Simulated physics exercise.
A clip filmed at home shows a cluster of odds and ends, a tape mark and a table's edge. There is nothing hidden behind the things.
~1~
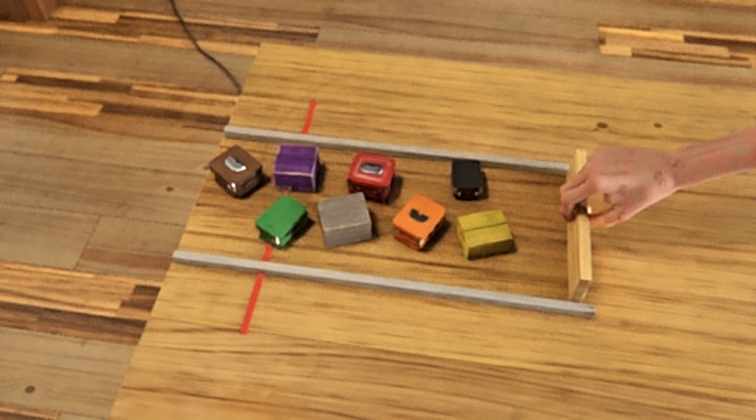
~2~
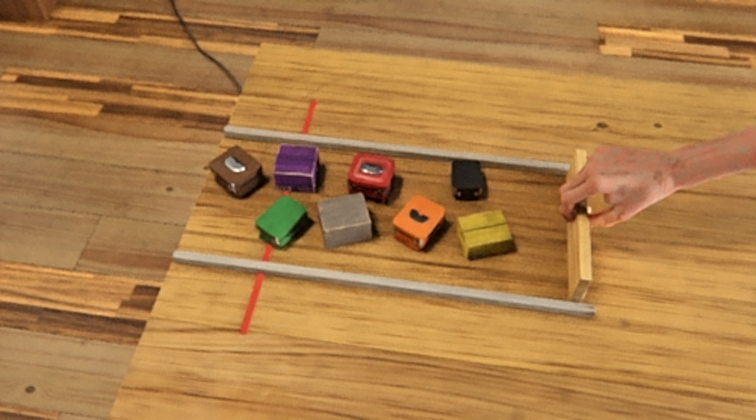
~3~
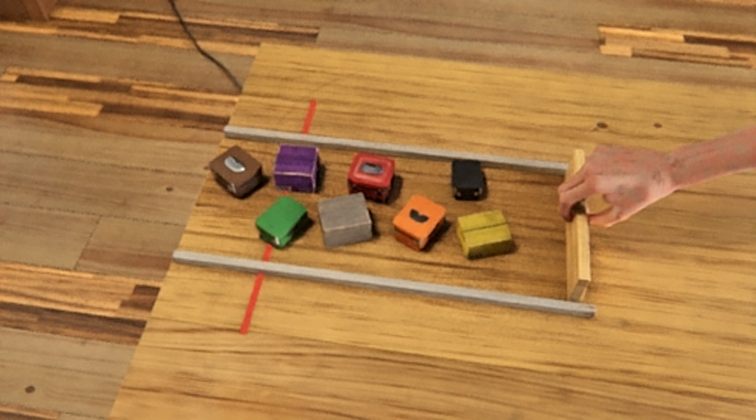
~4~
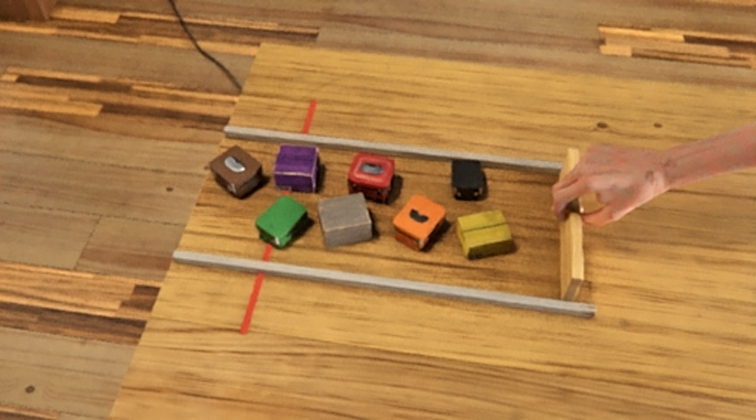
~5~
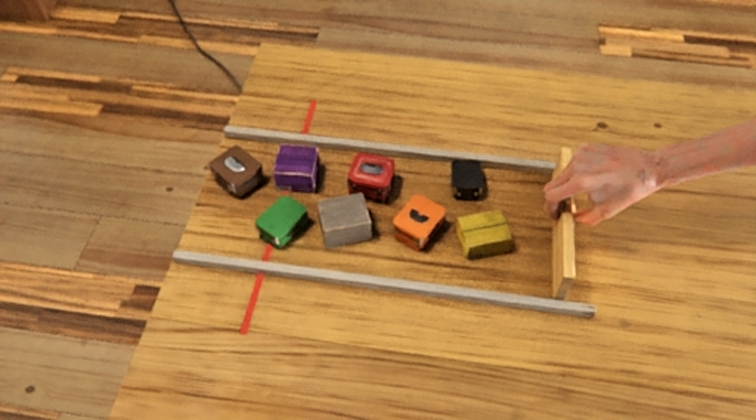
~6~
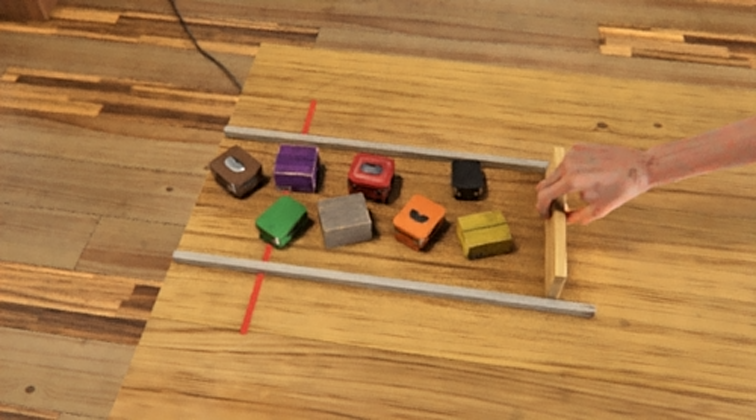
On a wooden table, a hand slides a board slightly left toward eight still objects.
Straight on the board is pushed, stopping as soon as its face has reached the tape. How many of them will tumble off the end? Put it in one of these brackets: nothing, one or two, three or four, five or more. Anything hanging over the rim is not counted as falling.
What falls is three or four pieces.
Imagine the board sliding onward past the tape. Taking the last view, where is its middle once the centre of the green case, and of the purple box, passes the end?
First near (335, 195), second near (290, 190).
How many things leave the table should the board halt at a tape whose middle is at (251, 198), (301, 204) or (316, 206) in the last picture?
Try by try, 5, 2 and 2.
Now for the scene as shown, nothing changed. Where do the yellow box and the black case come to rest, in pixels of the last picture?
The yellow box finishes at (261, 196); the black case finishes at (281, 158).
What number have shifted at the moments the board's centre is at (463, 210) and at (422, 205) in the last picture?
First 3, after that 5.
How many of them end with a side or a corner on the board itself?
The number is 2.
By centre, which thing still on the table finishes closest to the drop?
The one is the orange case.
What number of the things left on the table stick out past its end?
Answer: 0.
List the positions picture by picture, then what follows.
The first frame shows brown case (237, 172); purple box (297, 169); green case (283, 223); board (578, 223); tape (283, 202).
The second frame shows purple box (297, 169); grey block (344, 220).
The third frame shows green case (283, 223); red case (372, 178).
The fourth frame shows brown case (237, 173); yellow box (484, 234).
The fifth frame shows purple box (297, 169); board (562, 222).
The sixth frame shows brown case (237, 173); purple box (297, 169); green case (283, 223); board (555, 221); tape (283, 202).
A little later, none off yet; brown case at rest near (237, 173); purple box at rest near (297, 169); green case at rest near (281, 222).
When it is over, the number that fall off is three or four; down, grey block, green case, purple box and brown case.
